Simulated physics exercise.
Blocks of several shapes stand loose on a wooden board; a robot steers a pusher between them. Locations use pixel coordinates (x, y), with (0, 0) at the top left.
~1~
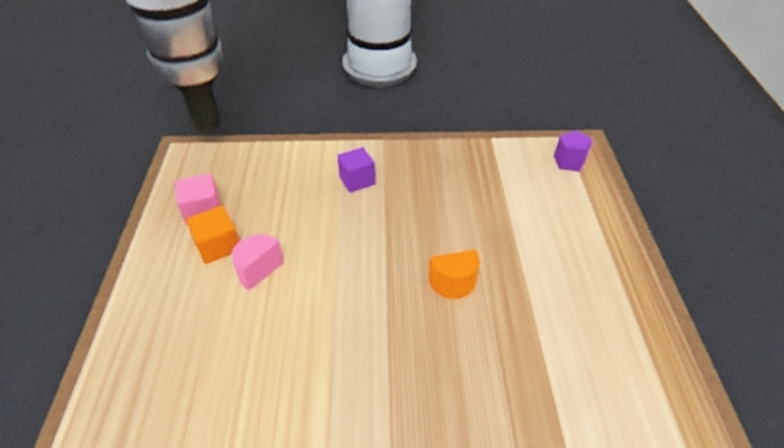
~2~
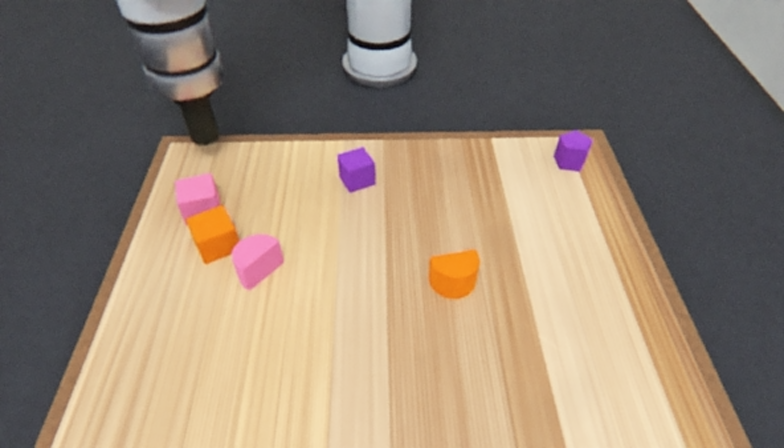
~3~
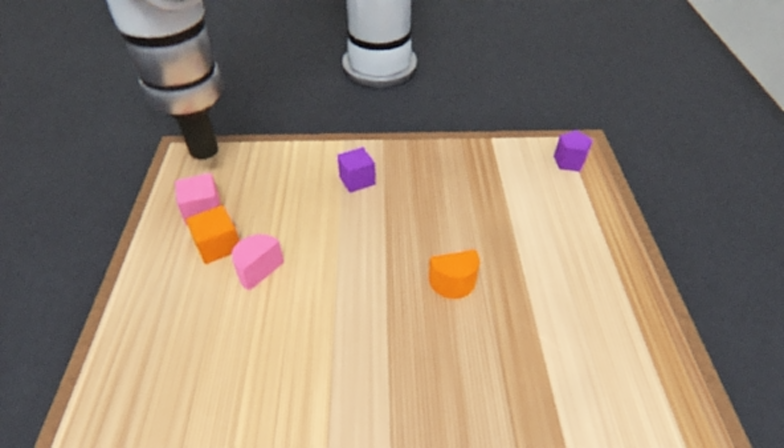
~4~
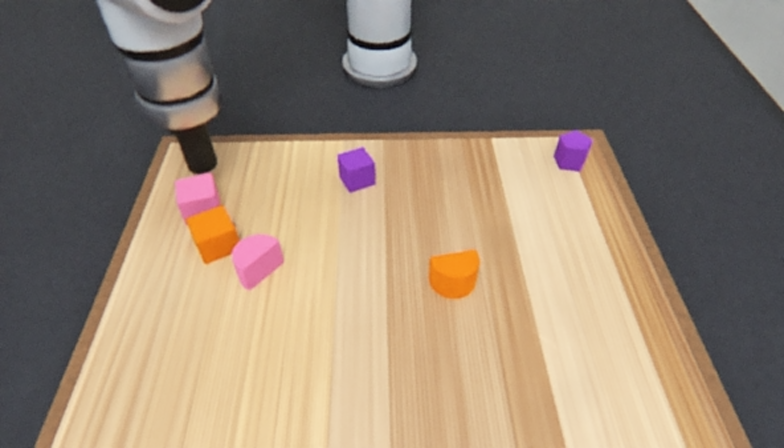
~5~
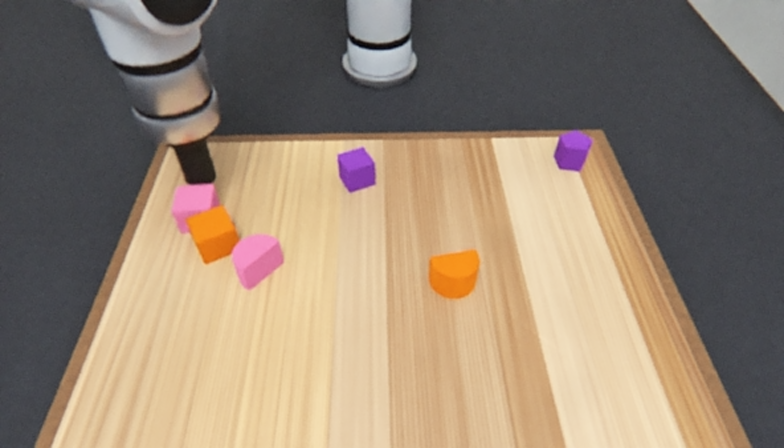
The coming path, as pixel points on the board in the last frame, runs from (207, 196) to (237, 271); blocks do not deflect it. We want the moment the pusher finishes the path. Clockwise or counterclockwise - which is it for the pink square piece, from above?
Prediction: Clockwise.
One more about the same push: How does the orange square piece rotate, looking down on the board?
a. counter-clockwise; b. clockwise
a.
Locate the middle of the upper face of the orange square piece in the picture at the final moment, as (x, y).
Its top middle: (204, 277).
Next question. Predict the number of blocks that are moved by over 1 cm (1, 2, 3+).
This push will displace three or more blocks.
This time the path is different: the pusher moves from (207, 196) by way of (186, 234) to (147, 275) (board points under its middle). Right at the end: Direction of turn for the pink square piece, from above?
Looking down on the board, it turns counter-clockwise.
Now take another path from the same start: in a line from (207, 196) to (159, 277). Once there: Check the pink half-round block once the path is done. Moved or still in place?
It moves.
The first path, step by step. One third of the way, pusher (211, 203); pink square piece (196, 223), turned 15° clockwise; orange square piece (210, 254); pink half-round block (256, 252), turned 15° anticlockwise.
Two thirds of the way, pusher (220, 229); pink square piece (188, 244), turned 50° clockwise; orange square piece (209, 268), turned 15° anticlockwise; pink half-round block (256, 252), turned 15° anticlockwise.
At the end, pusher (232, 256); pink square piece (182, 249), turned 60° clockwise; orange square piece (204, 277), turned 25° anticlockwise; pink half-round block (263, 256), turned 30° anticlockwise.
